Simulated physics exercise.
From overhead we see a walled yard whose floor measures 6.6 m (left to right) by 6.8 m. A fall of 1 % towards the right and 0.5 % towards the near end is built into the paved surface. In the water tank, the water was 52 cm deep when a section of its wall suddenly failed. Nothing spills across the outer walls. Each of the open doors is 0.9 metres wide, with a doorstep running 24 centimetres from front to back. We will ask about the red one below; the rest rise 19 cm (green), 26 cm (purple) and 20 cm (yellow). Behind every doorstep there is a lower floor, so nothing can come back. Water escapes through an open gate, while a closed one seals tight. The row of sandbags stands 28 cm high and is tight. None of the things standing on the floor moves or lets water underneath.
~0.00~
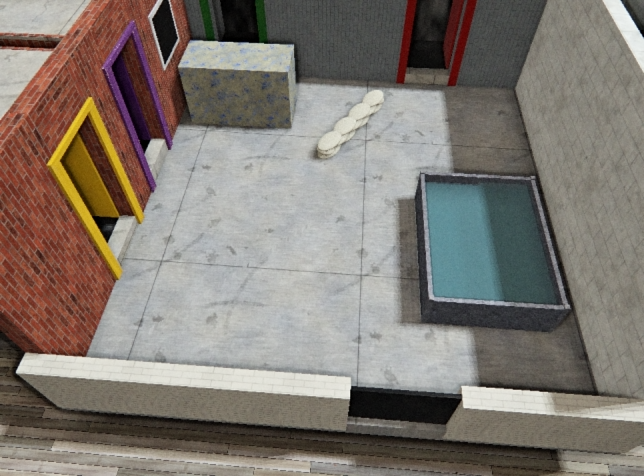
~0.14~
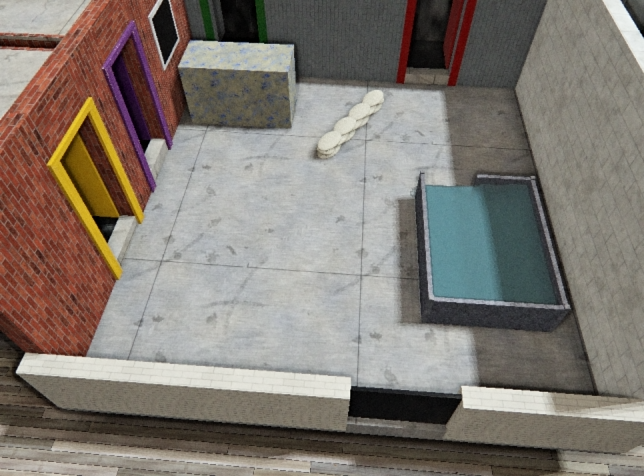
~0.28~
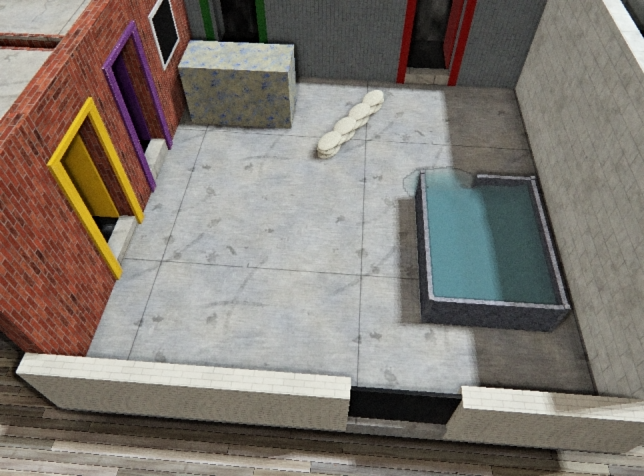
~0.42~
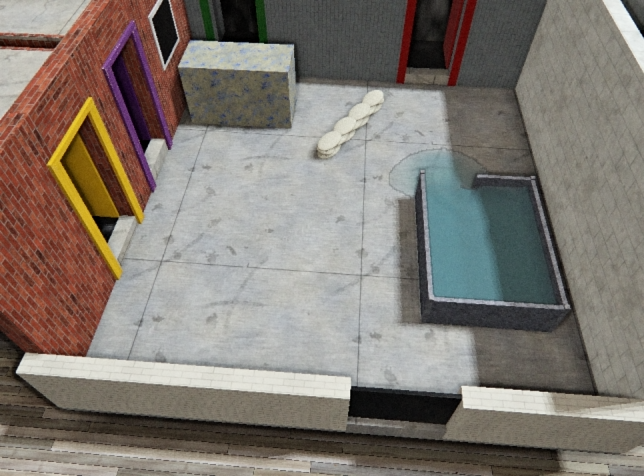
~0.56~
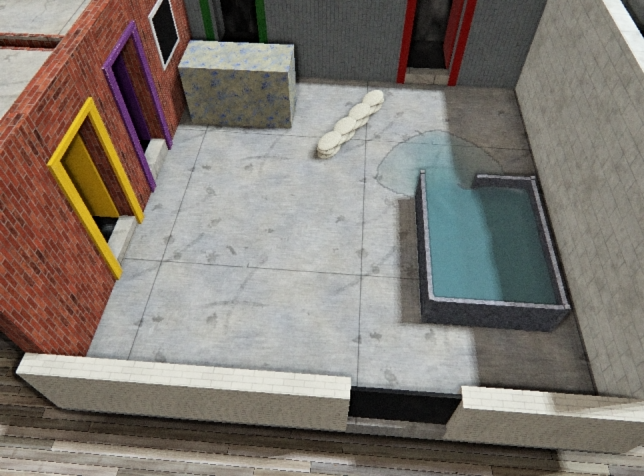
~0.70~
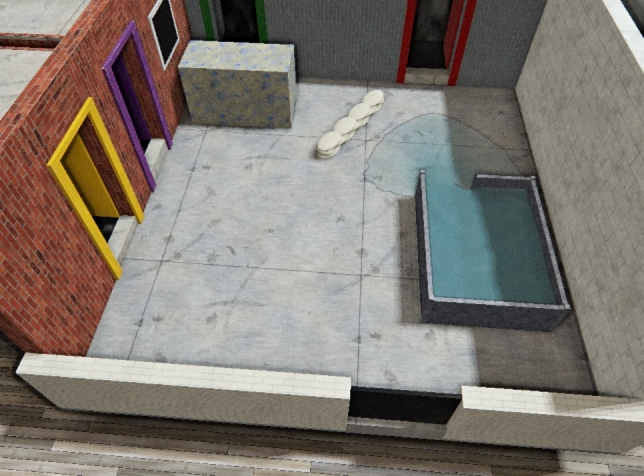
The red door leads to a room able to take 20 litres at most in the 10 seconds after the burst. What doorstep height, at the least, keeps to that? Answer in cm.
I would say about 18 cm.
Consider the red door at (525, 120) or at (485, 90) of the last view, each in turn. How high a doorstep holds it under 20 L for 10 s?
You'd want roughly 12.0 cm there first, then roughly 15 cm.
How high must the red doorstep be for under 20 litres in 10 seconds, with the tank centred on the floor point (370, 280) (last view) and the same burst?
11.5 cm or thereabouts.
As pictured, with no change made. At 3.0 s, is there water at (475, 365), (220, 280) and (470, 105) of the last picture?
Listed order - unwetted, unwetted, soaked through.
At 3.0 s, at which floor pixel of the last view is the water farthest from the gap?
Around pixel (276, 79).
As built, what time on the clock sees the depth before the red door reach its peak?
Roughly 2.4 s.
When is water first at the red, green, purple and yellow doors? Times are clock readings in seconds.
Red 1.0 s, green 3.6 s, purple 7.0 s, yellow not within the 10 s.
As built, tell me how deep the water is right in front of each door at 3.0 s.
Centimetres: Red = 20, green = 0, purple = 0, yellow = 0.
After 1.4 s water covers 20 % of the floor, deepest (30 cm) near (442, 197); 11 cm at the red door, 0 litres in over its 21 cm doorstep.
After 3.0 s water covers 30 % of the floor, deepest (24 cm) near (469, 100); 20 cm at the red door, 3 litres in over its 21 cm doorstep.
After 10.0 s water covers 75 % of the floor, deepest (12 cm) near (532, 173); 9 cm at the red door, 6 litres in over its 21 cm doorstep.
At the red door as built, the water arrived by 1.1 s and peaked near 24 cm at 2.4 s.
Run again over the same 10 s with other heights there, 38 litres in over 15.5 cm, 6 litres over 21 cm. The limit of 20 litres is kept from about 18 cm up.
